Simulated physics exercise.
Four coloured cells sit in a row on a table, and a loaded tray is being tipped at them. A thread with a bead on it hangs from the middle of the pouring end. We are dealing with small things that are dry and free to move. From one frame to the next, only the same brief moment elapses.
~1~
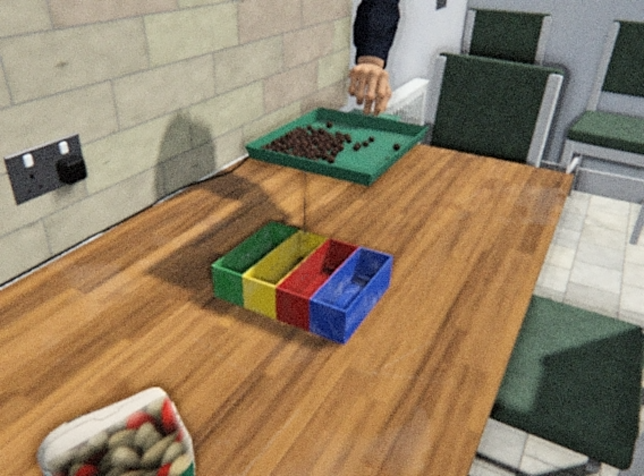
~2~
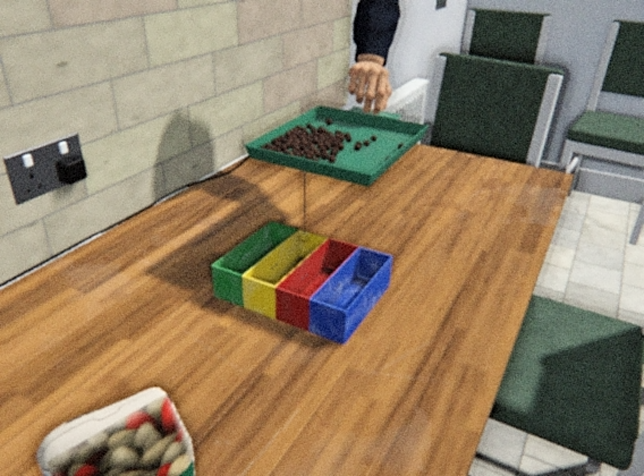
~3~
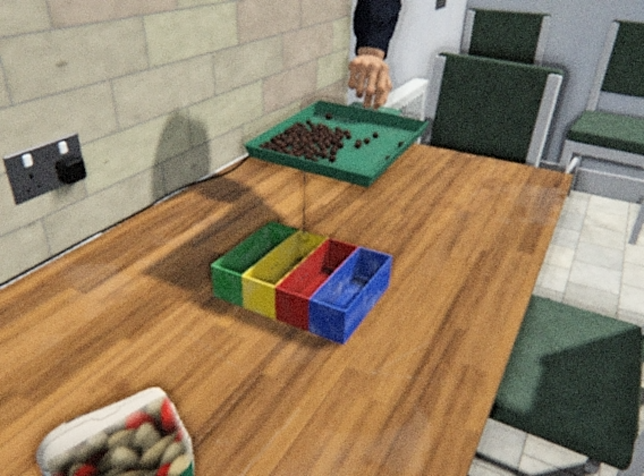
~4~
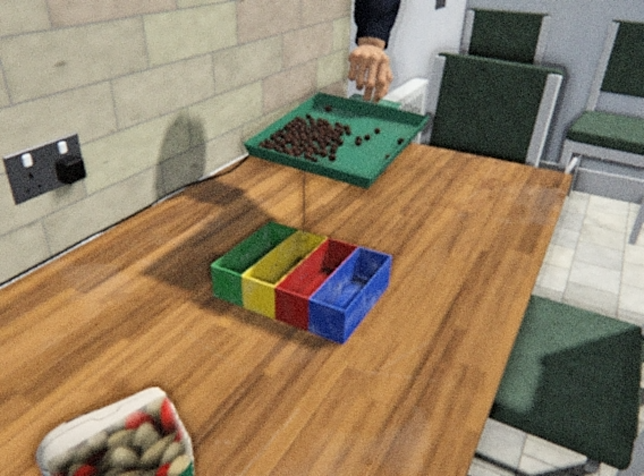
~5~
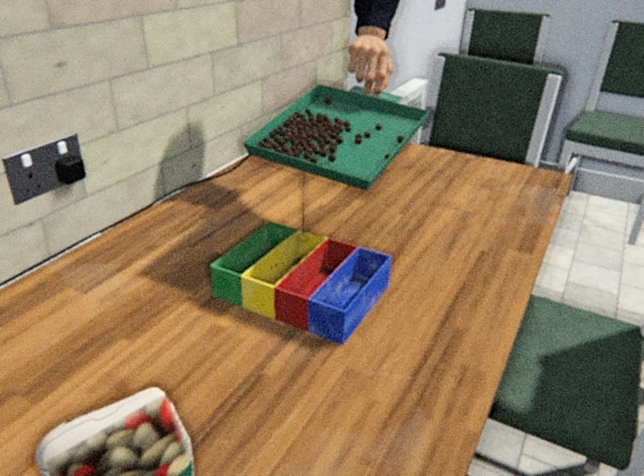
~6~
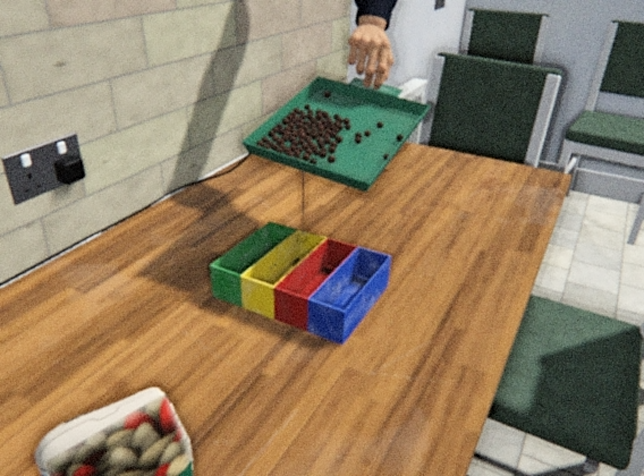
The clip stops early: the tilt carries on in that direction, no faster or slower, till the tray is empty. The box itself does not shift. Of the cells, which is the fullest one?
The blue one.
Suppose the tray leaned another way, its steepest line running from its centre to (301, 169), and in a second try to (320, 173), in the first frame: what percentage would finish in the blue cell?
The first try gives close to 0 percent; the next gives 30 percent.
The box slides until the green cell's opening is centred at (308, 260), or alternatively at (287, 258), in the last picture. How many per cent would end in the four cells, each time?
First case: Some 100 %; second case: Some 100 %.
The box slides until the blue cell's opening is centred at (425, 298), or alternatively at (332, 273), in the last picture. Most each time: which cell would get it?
First: Yellow. Second: The blue one.
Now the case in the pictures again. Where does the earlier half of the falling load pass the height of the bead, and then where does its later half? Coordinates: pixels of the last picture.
I'd place the first part at (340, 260) and the rest at (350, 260).
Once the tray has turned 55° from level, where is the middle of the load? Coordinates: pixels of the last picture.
I'd put it at about (322, 158).
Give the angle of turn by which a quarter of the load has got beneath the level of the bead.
About 80 degrees.
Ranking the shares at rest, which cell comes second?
The answer is the red cell.
Soon, tray tipped steeply; all on the tray.
A while on, tray tipped right over; about a quarter on the tray; about a third in the blue cell; about a quarter in the red cell; a stray few in the yellow cell; a small part falling or outside the box.
Towards the end, tray tipped past a quarter turn; about two thirds in the blue cell; about a third in the red cell; a stray few in the yellow cell; a small part falling or outside the box.
Finally, tray tipped past a quarter turn; about two thirds in the blue cell; about a third in the red cell; a stray few in the yellow cell; none in the green cell; a small part outside the box.
